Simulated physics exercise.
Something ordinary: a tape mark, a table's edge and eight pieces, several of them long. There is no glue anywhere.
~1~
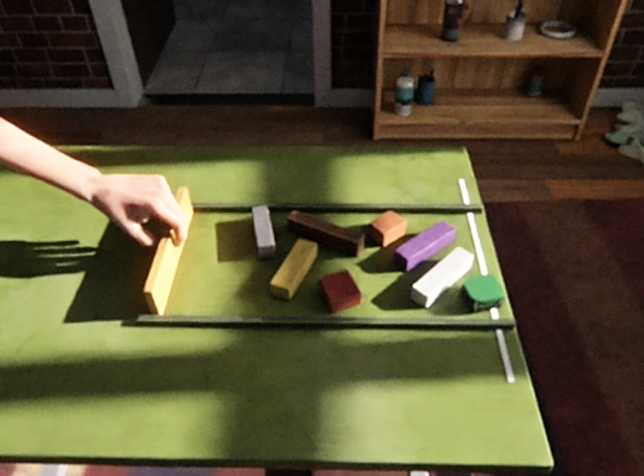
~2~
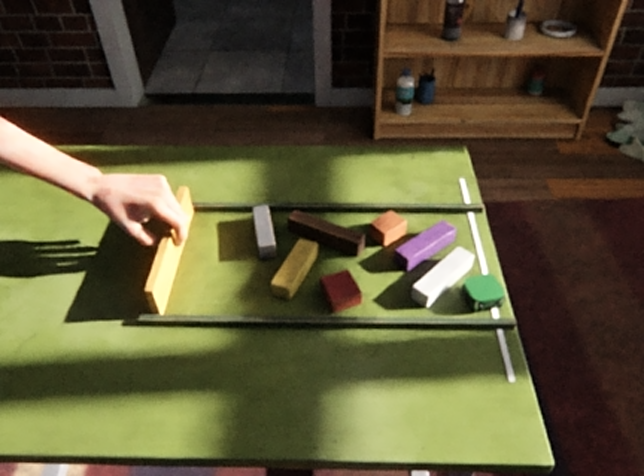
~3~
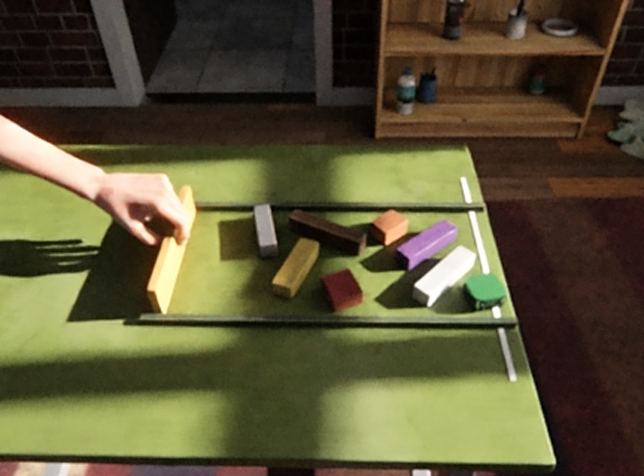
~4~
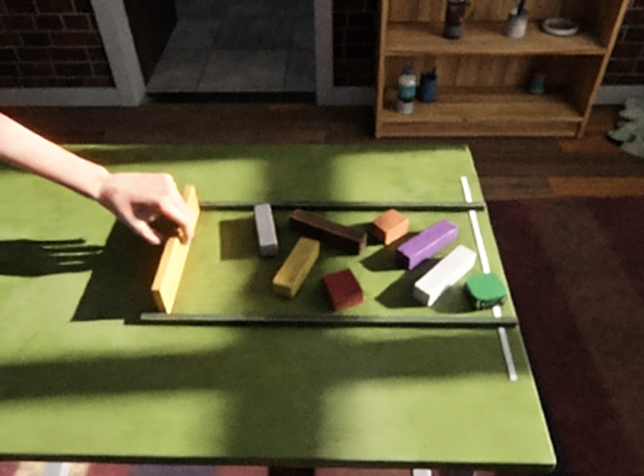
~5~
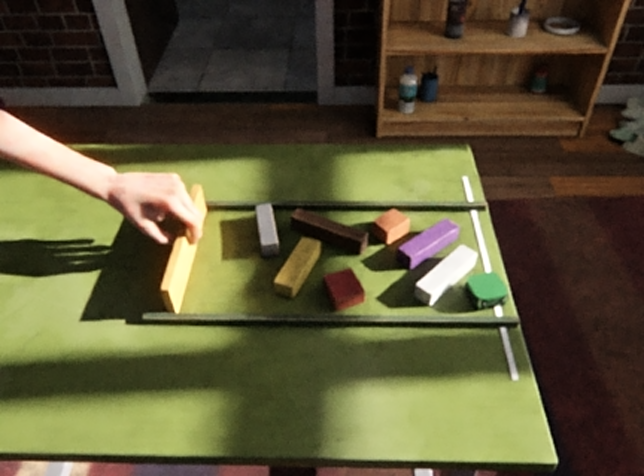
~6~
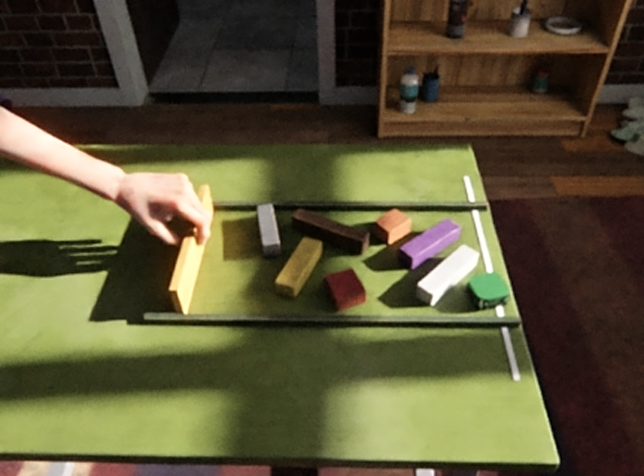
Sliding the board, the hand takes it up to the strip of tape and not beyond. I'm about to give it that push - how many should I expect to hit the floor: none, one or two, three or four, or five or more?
Expect five or more.
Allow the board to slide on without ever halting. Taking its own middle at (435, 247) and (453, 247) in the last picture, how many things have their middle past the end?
Counted: 3, then 4.
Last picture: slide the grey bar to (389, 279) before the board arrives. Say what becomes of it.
Then it falls.
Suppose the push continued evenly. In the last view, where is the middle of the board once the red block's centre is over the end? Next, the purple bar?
Near (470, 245) in the first case, near (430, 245) in the other.
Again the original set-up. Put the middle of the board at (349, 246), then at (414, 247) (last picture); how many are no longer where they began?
Counts: 6 / 8.
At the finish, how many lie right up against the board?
The number is 1.
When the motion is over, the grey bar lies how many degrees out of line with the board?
Some 0 degrees.
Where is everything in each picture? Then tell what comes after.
Green case (482, 294); white bar (442, 276); purple bar (425, 245); board (171, 247); tape (482, 263), in the first picture.
White bar (443, 276); grey bar (264, 232), in the second picture.
Purple bar (427, 244); yellow bar (297, 268), in the third picture.
Green case (484, 292); board (178, 246), in the fourth picture.
White bar (446, 275); orange block (390, 226), in the fifth picture.
Green case (487, 292); white bar (448, 275); purple bar (430, 243); board (194, 246); tape (487, 261), in the sixth picture.
Soon after, none off yet; green case at rest near (487, 292); white bar at rest near (448, 275); purple bar at rest near (430, 243).
After that, none off yet; green case displaced a little near (501, 296); white bar displaced a little near (472, 280); purple bar displaced a little near (466, 253).
In the end, the number that fall off is five or more; gone, yellow bar, brown stick, red block, orange block, purple bar, white bar and green case.
